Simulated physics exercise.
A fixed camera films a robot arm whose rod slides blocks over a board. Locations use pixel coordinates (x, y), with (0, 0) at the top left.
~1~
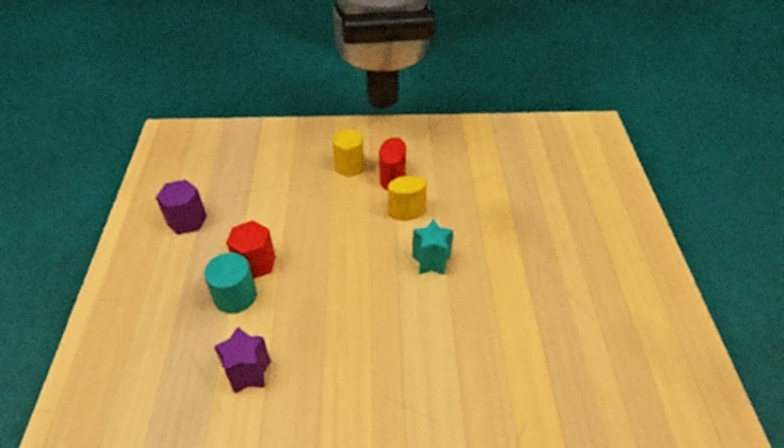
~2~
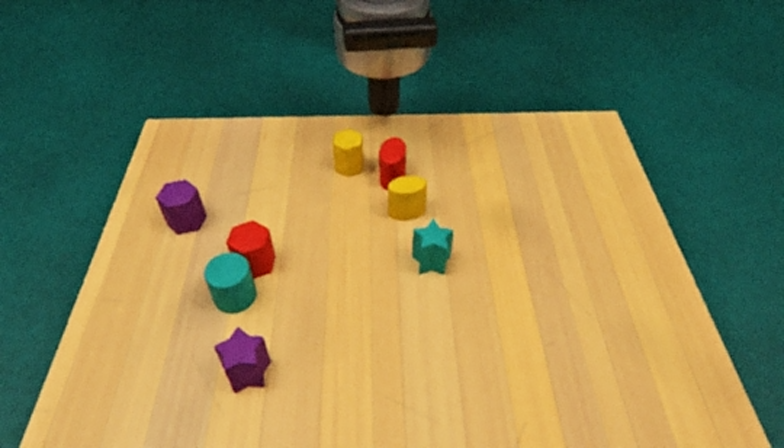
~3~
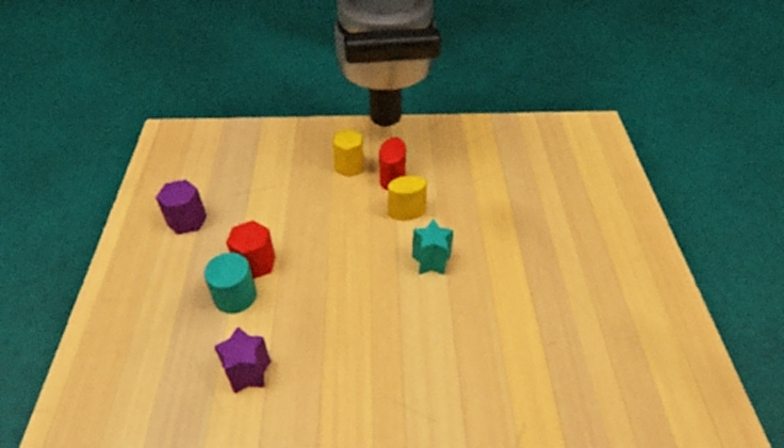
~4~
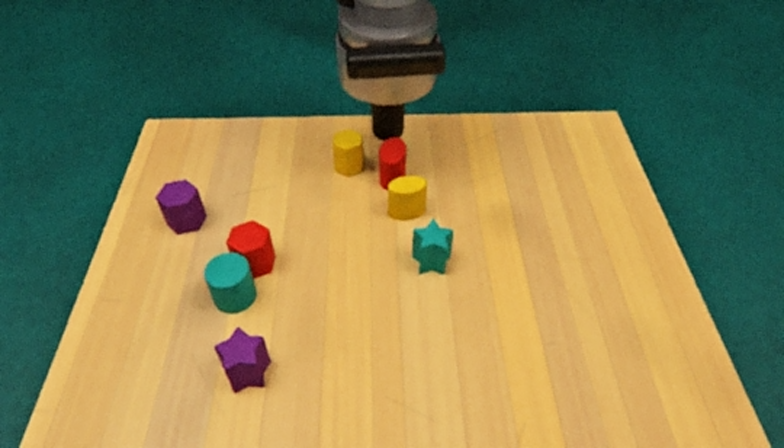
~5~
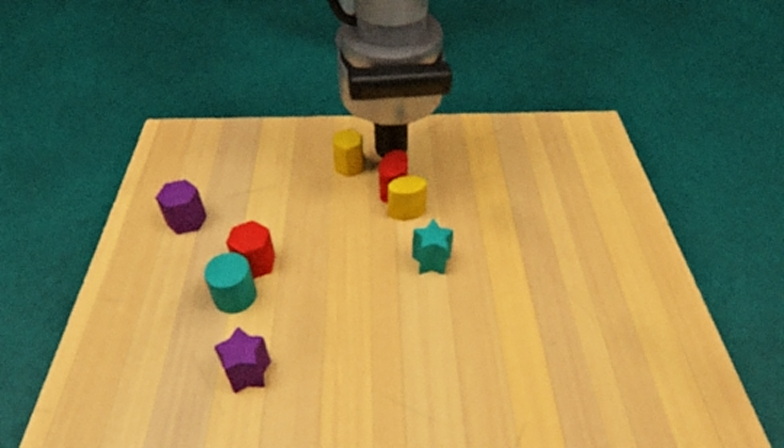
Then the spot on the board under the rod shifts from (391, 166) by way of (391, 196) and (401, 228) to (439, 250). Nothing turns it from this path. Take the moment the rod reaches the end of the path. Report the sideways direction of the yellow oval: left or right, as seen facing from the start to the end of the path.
It moves off to the left.
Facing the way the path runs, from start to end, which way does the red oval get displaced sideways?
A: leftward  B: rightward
Option B.
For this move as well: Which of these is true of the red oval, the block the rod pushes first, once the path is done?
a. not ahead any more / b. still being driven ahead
The one that fits is a, not ahead any more.
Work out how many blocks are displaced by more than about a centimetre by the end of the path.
It's going to be three or more.
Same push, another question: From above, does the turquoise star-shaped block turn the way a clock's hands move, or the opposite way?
From above, it turns clockwise.
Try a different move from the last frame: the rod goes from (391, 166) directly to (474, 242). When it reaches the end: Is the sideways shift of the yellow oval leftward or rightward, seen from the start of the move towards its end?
Right-hand side.
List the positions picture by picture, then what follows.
The first picture shows rod tip at (383, 101); block tops, yellow six-sided block at (348, 138); red oval at (393, 149); yellow oval at (408, 184); turquoise star-shaped block at (434, 234).
The second picture shows rod at (384, 108); blocks unchanged.
The third picture shows rod at (386, 118); blocks unchanged.
The fourth picture shows rod at (388, 132); blocks unchanged.
The fifth picture shows rod at (391, 150); yellow six-sided block at (348, 138); red oval at (394, 162); yellow oval at (408, 184); turquoise star-shaped block at (434, 234).
The first path, step by step. One third of the way, rod at (391, 180); red oval at (386, 193), turned 30° clockwise; yellow oval at (414, 199), turned 65° anticlockwise.
Two thirds of the way, rod at (402, 213); red oval at (380, 220), turned 85° clockwise; yellow oval at (432, 209), turned 55° anticlockwise; turquoise star-shaped block at (436, 236).
At the end, rod at (440, 235); yellow six-sided block in place; red oval at (381, 221), turned 95° clockwise; yellow oval at (474, 221), turned 95° anticlockwise; turquoise star-shaped block at (456, 247), turned 85° clockwise.
